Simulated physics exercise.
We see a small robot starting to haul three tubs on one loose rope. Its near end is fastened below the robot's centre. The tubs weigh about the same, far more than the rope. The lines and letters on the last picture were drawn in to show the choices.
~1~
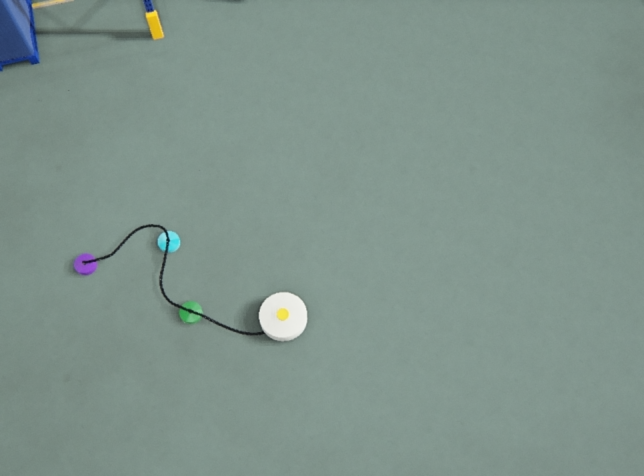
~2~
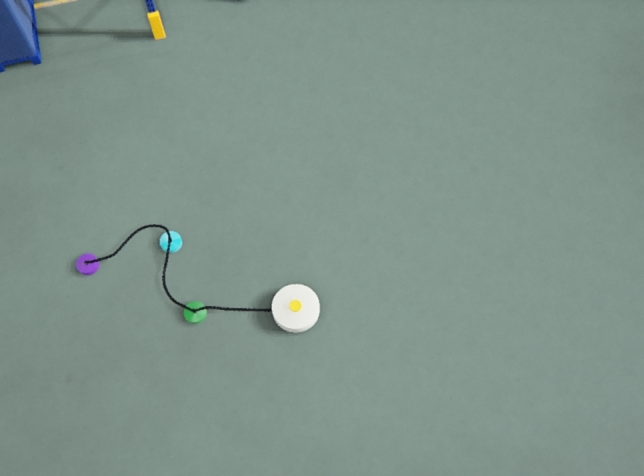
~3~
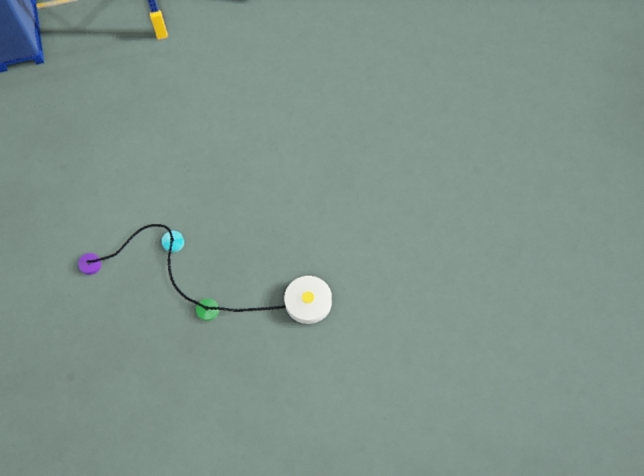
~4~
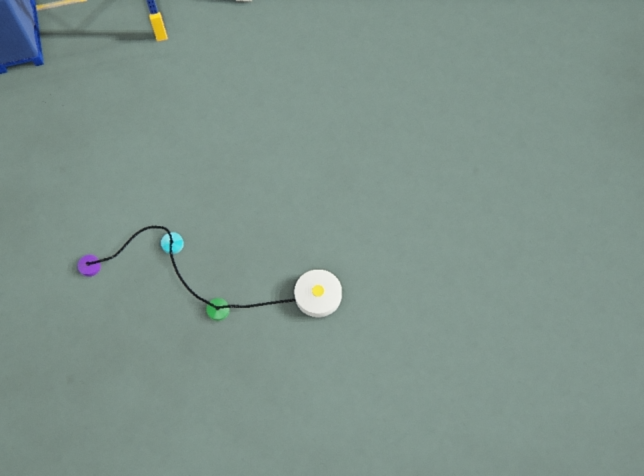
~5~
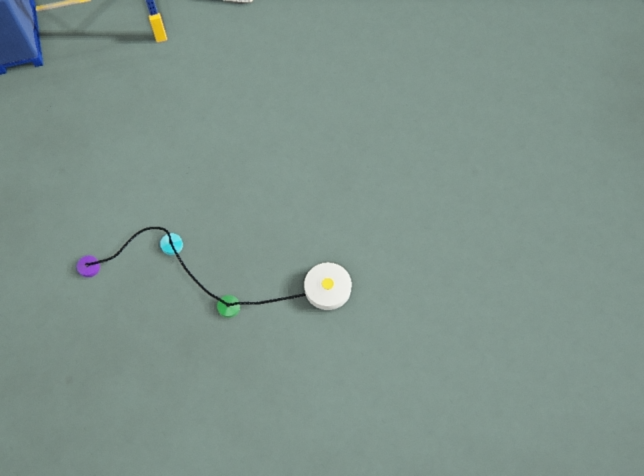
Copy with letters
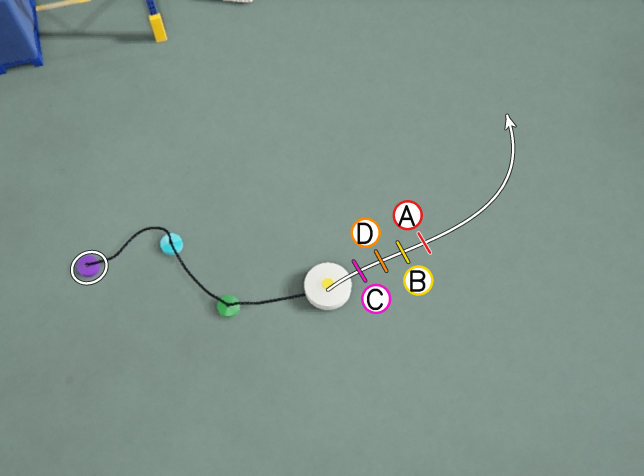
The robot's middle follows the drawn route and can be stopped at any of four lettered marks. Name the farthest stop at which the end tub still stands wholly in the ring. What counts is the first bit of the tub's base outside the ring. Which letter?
The farthest safe stop is D.
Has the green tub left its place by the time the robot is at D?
By then, yes.
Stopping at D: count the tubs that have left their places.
By then, two.
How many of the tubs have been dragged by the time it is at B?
By then, three.
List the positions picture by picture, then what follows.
Robot (283, 317); purple tub (85, 264); turquoise tub (169, 242), in the first picture.
Robot (296, 309); green tub (195, 312); purple tub (87, 264), in the second picture.
Robot (308, 300); green tub (207, 309); purple tub (90, 264), in the third picture.
Robot (318, 294); green tub (218, 309); purple tub (89, 265), in the fourth picture.
Robot (328, 287); green tub (229, 306); purple tub (88, 266); turquoise tub (171, 244), in the fifth picture.
On the copy, A at (424, 243); B at (403, 252); C at (359, 271); D at (381, 261); the ring at (89, 268); the route from (328, 290) via (463, 223) to (507, 116).
On D. First, robot (347, 275); purple tub (88, 266); turquoise tub (173, 245); green tub (248, 290).
Then, robot (365, 265); purple tub (88, 266); turquoise tub (180, 248); green tub (266, 274).
Finally, robot (382, 258); purple tub (88, 266); turquoise tub (193, 251); green tub (283, 266); the ringed tub at the far end is still in its ring.
By contrast, A drags the last tub to (127, 263); B drags the last tub to (104, 265); C is safe but short.
